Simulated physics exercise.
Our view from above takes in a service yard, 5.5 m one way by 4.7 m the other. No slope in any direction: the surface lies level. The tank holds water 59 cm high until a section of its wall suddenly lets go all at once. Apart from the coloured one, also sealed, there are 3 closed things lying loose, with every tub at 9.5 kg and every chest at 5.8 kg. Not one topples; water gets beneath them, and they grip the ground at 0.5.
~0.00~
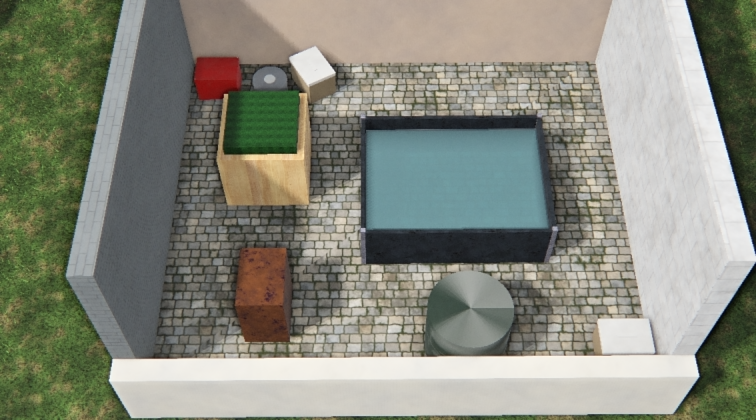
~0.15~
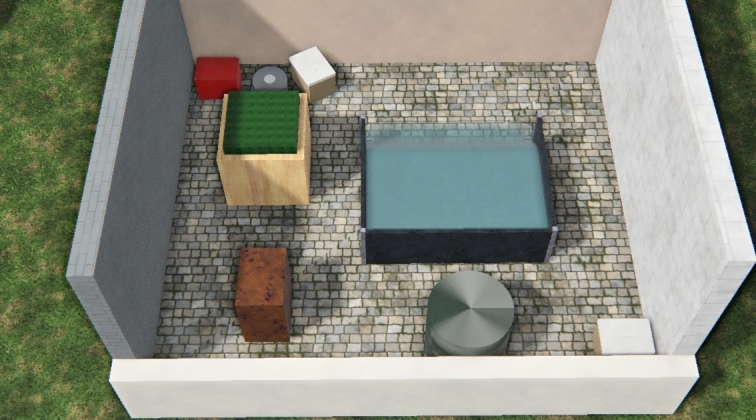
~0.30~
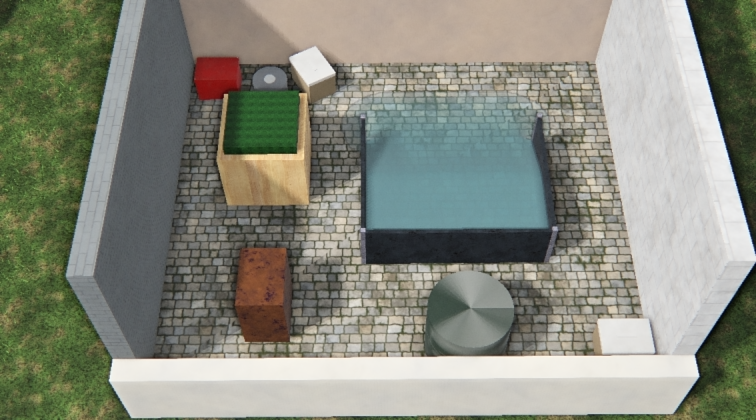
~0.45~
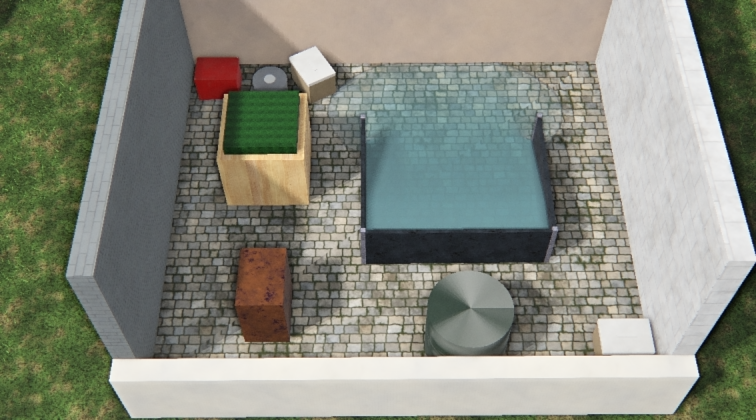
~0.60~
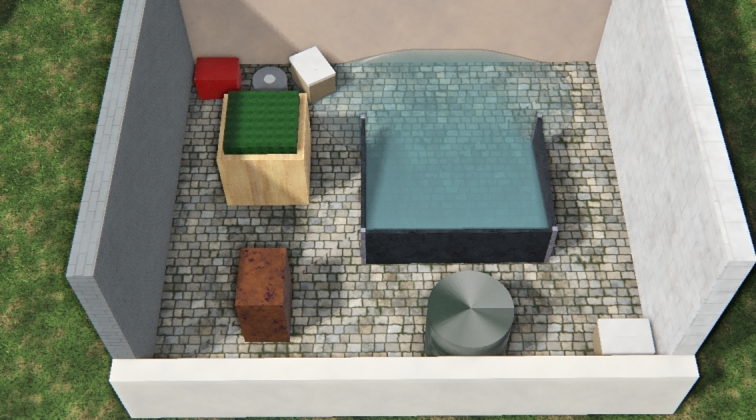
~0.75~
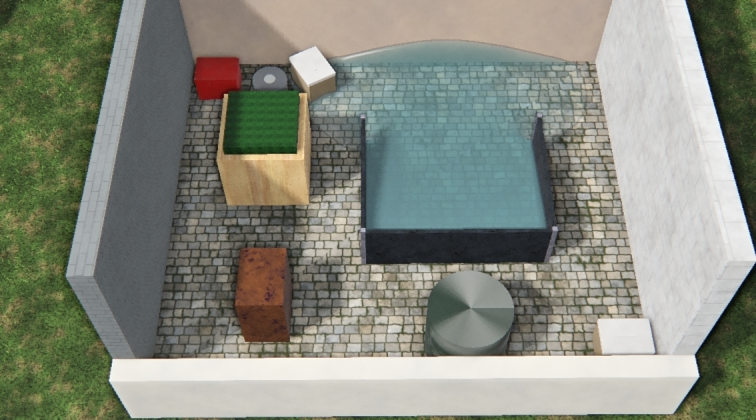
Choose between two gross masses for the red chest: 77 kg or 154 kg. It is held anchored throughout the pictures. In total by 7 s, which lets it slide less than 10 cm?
Of the two, only the bigger does it.
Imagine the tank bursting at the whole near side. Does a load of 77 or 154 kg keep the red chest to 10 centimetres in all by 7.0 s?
Well, in that case the light one does it.
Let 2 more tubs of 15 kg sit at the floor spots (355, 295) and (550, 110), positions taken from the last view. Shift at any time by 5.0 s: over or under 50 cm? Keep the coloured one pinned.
The first is within the limit, the second over the limit.
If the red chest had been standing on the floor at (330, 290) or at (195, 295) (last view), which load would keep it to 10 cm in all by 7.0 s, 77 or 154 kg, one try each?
Taking the two tries in order, even the light one works and even the light one works.
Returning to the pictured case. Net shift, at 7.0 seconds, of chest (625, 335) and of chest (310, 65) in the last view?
In order, they end up 50 cm and 120 cm from where they began.
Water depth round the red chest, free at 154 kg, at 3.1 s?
Roughly 23 cm.
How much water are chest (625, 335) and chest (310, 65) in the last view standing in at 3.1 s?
First roughly 4 cm, second roughly 18 cm.
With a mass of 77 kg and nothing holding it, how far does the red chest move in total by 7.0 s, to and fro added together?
I'd say roughly 30 centimetres in all.
After 1.4 s the red chest would be 0 cm from its start with 77 kg and 0 cm from its start with 154 kg; 0 cm of water round it then.
After 3.1 s the red chest would be 26 cm from its start with 77 kg and 0 cm from its start with 154 kg; 23 cm of water round it then.
After 4.9 s the red chest would be 33 cm from its start with 77 kg and 0 cm from its start with 154 kg; 14 cm of water round it then.
After 7.0 s the red chest would be 33 cm from its start with 77 kg and 0 cm from its start with 154 kg; 9 cm of water round it then.
